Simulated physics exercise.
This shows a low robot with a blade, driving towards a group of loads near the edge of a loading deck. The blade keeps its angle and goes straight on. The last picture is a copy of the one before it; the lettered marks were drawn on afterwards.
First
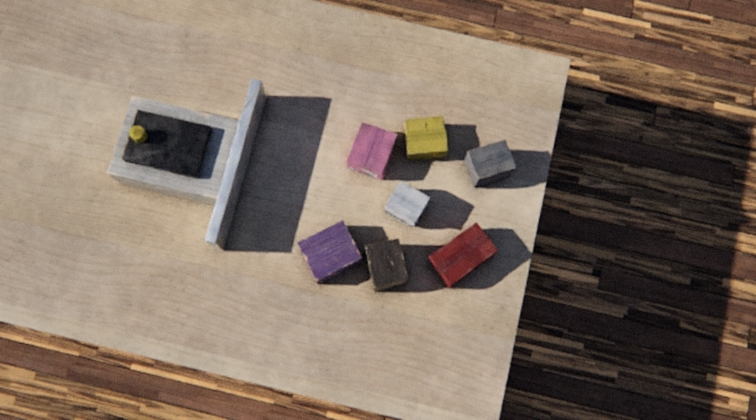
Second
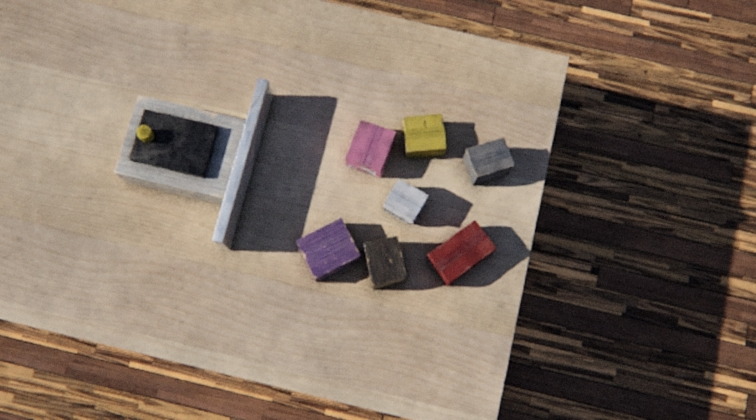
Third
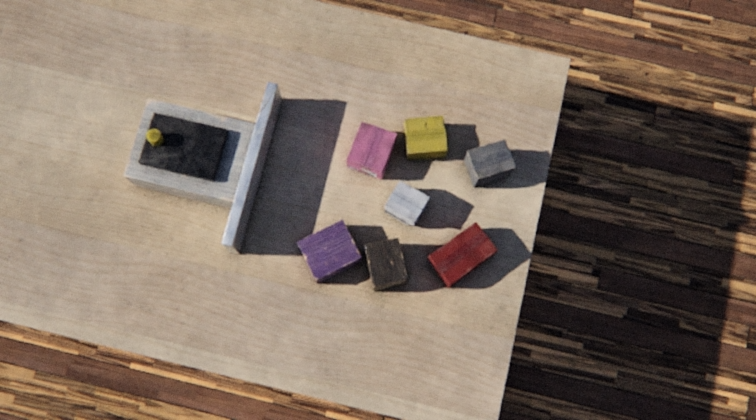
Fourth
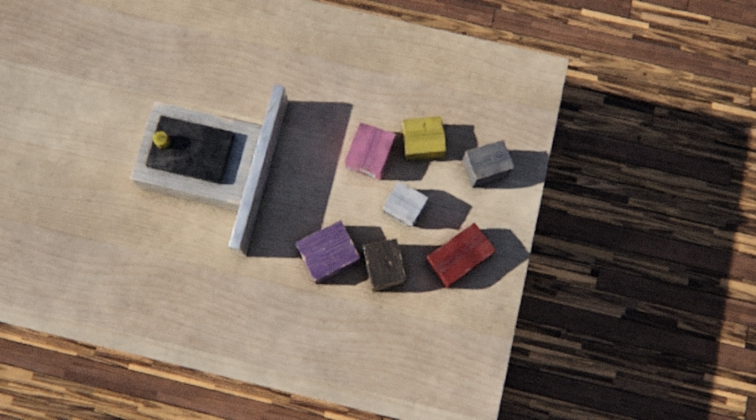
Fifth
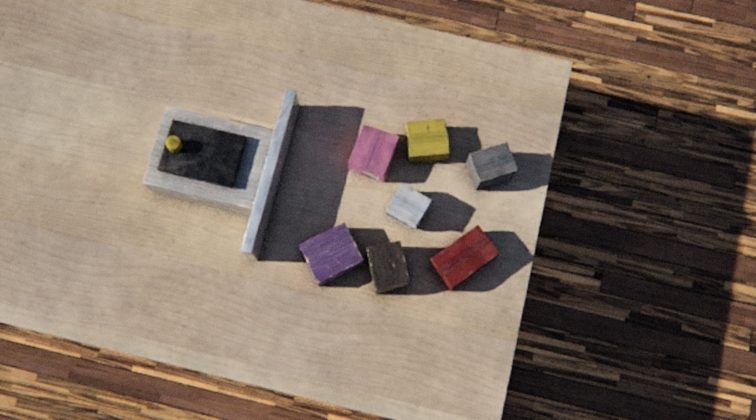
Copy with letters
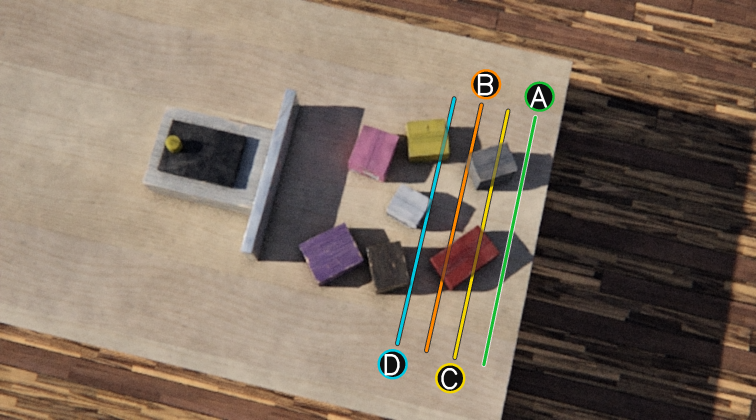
On a pale wooden deck above a dark striped floor, a low robot with a wide upright blade sits left of seven scattered coloured boxes. It creeps a short way right, blade first, narrowing the gap to the pink and purple ones, while the boxes stay where they are.
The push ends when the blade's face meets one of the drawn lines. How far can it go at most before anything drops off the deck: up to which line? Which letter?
As far as mark B.
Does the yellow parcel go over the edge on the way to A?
By then, no.
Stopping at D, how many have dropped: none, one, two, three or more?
In all, none.
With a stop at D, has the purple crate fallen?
By then, no.
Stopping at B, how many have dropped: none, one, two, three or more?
By then, none.
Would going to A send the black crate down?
By then, yes.
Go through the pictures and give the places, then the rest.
The first picture shows grey box (489, 164); purple crate (330, 252); pink parcel (372, 151).
The second picture shows robot (180, 144); black crate (385, 263).
The third picture shows robot (190, 148); yellow parcel (425, 138).
The fourth picture shows robot (196, 151); grey box (487, 164).
The fifth picture shows robot (208, 155); pink parcel (374, 154); black crate (388, 267); red box (464, 258).
On the marked copy, A at (510, 237); B at (455, 224); C at (482, 230); D at (427, 217).
Taking B. A third of the way, robot (275, 170); black crate (408, 270); purple crate (359, 264).
Two thirds of the way, robot (342, 186); red box (504, 260); black crate (462, 288).
When it is over, robot (392, 198); red box (527, 261); black crate (508, 309); nothing has fallen.
As for the rest, A drops the grey box, black crate and red box; C drops the grey box, black crate and red box; D is safe but short.
